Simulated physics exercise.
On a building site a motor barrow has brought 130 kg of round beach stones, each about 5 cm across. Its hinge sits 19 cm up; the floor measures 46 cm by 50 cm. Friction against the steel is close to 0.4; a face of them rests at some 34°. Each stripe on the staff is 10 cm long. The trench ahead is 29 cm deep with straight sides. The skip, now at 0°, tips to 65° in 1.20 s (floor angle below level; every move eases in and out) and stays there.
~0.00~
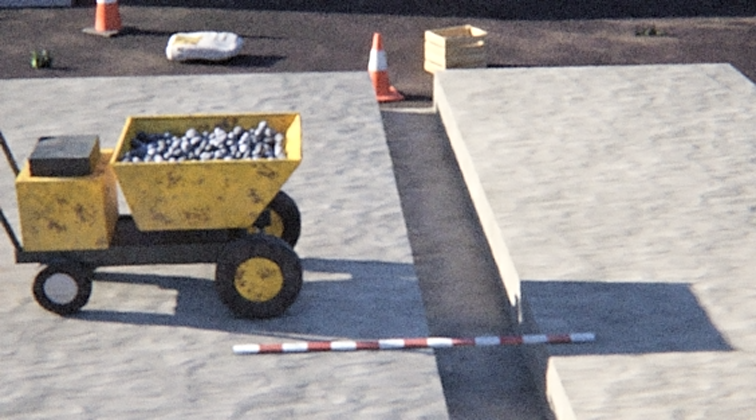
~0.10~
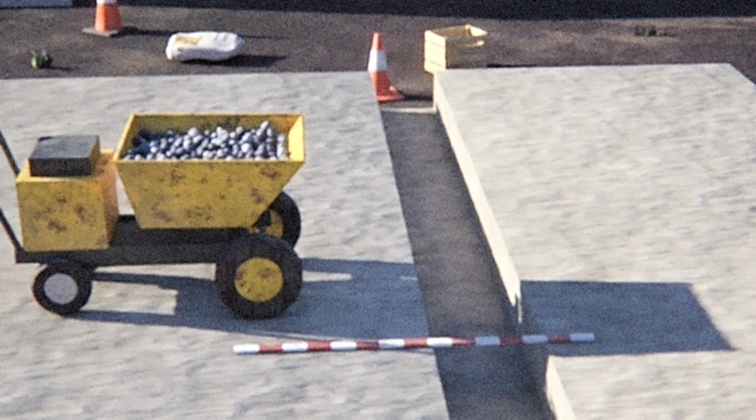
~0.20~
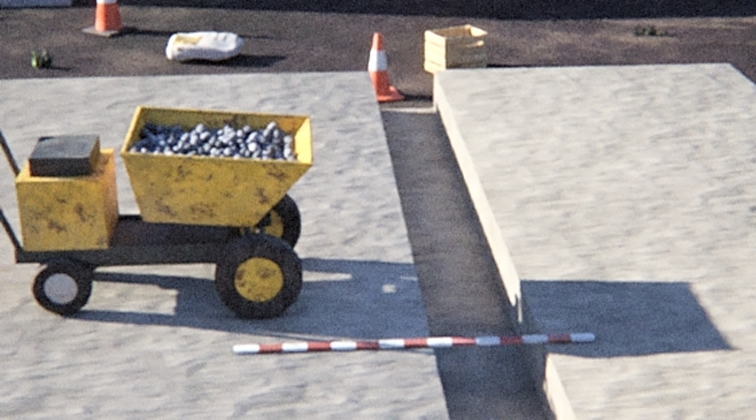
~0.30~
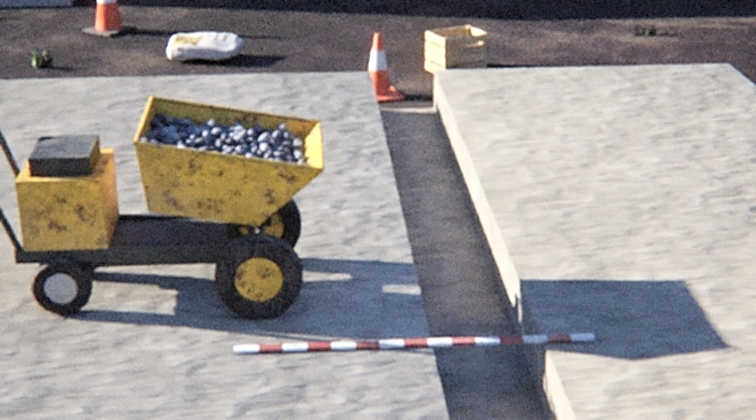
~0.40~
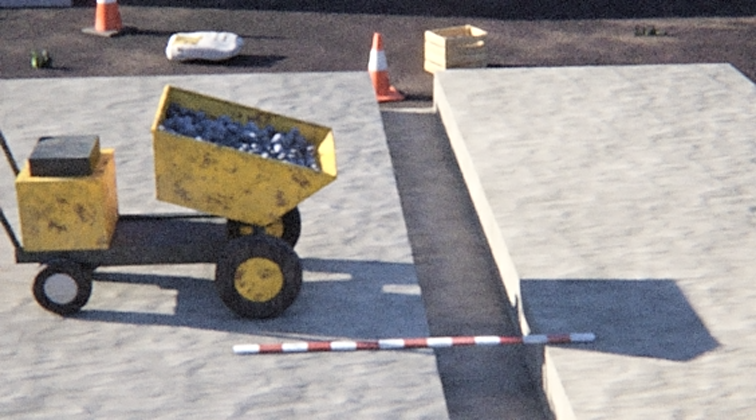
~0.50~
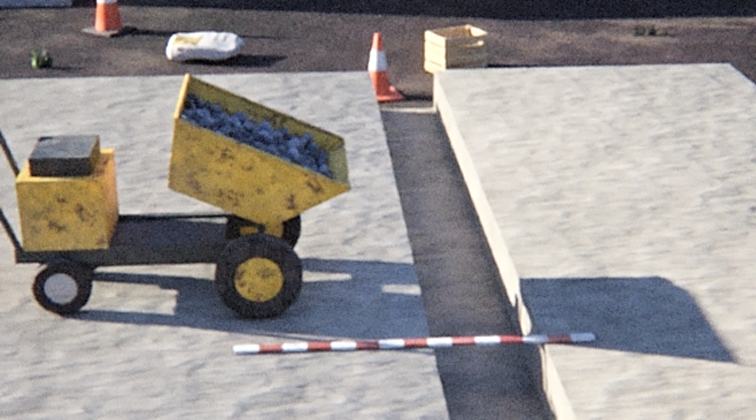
On a building site, a yellow motor barrow steadily tilts its skip of round stones to the right.
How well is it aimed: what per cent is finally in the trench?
About 89 per cent.
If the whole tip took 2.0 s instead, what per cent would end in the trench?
In that case some 90 per cent.
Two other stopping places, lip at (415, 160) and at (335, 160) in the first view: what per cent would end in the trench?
About 55 and 100 per cent.
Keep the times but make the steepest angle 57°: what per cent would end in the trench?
In that case some 55 per cent.
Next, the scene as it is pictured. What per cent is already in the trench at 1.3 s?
Some 20 per cent.
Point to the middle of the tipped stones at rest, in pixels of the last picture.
Near (458, 323).
After 0.9 s the floor is at 55°; 100 % in the skip; the foremost stones are at (373, 211).
After 1.3 s the floor is at 65°; 69 % in the skip, 8 % short of the trench, 22 % in the trench; the foremost stones are at (480, 317).
After 1.6 s the floor is at 65°; 38 % in the skip, 8 % short of the trench, 54 % in the trench; the foremost stones are at (510, 319).
After 3.6 s the floor is at 65°; 0 % in the skip, 11 % short of the trench, 89 % in the trench; the foremost stones are at (507, 306).
